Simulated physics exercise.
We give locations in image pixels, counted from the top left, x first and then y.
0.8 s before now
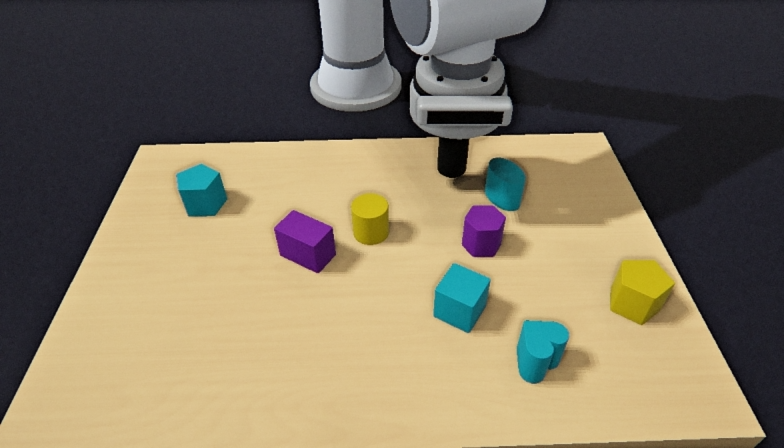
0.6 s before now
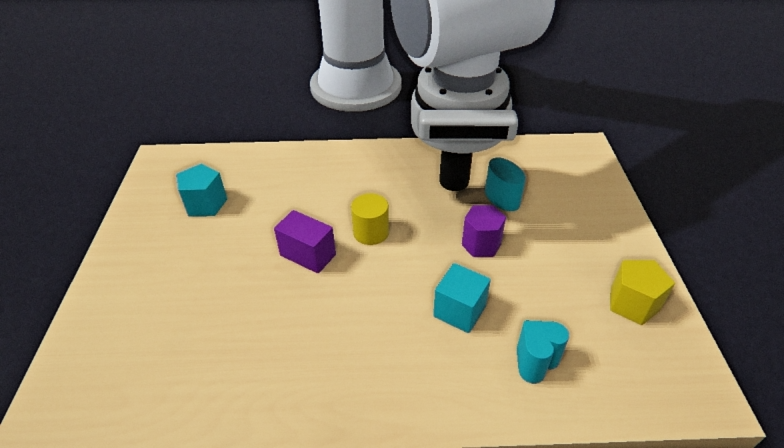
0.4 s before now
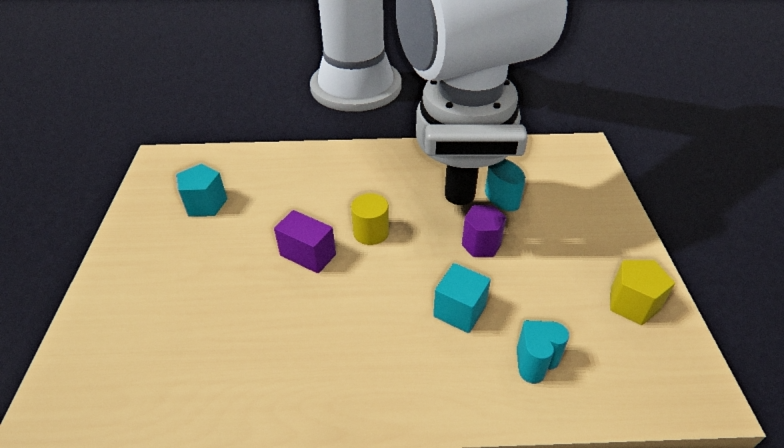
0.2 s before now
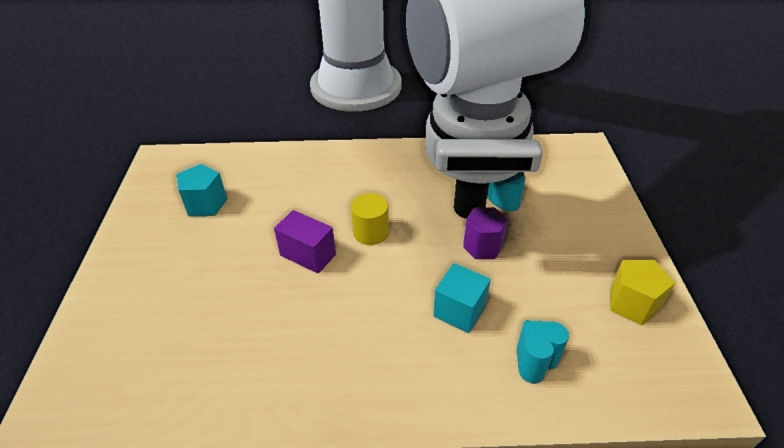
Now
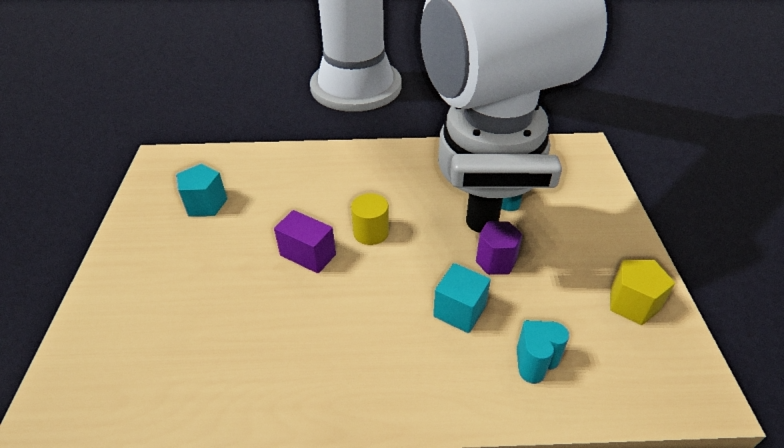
Robot arm lowering its black rod toward the viewer among coloured blocks on a wooden table, then nudging a purple hexagonal block forward and right.
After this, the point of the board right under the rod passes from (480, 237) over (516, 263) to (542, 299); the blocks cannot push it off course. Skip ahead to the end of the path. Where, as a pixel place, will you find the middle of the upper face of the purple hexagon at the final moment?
Its top middle is near (529, 295).
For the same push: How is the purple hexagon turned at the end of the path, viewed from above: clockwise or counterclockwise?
Top view: Clockwise.
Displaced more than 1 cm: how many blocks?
Once the path ends, one block will have shifted.
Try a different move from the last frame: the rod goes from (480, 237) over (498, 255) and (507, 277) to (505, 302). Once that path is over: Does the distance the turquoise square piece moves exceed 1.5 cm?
No.
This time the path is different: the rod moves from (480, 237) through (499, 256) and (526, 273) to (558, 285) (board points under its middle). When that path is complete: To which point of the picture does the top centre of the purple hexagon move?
Expect it around (550, 283).
On the path given first. One third of the way, rod at (507, 240); purple hexagon at (520, 254), turned 25° clockwise.
Two thirds of the way, rod at (528, 261); purple hexagon at (528, 275), turned 65° clockwise.
At the end, rod at (546, 286); purple hexagon at (529, 295), turned 110° clockwise; turquoise oval block in place.
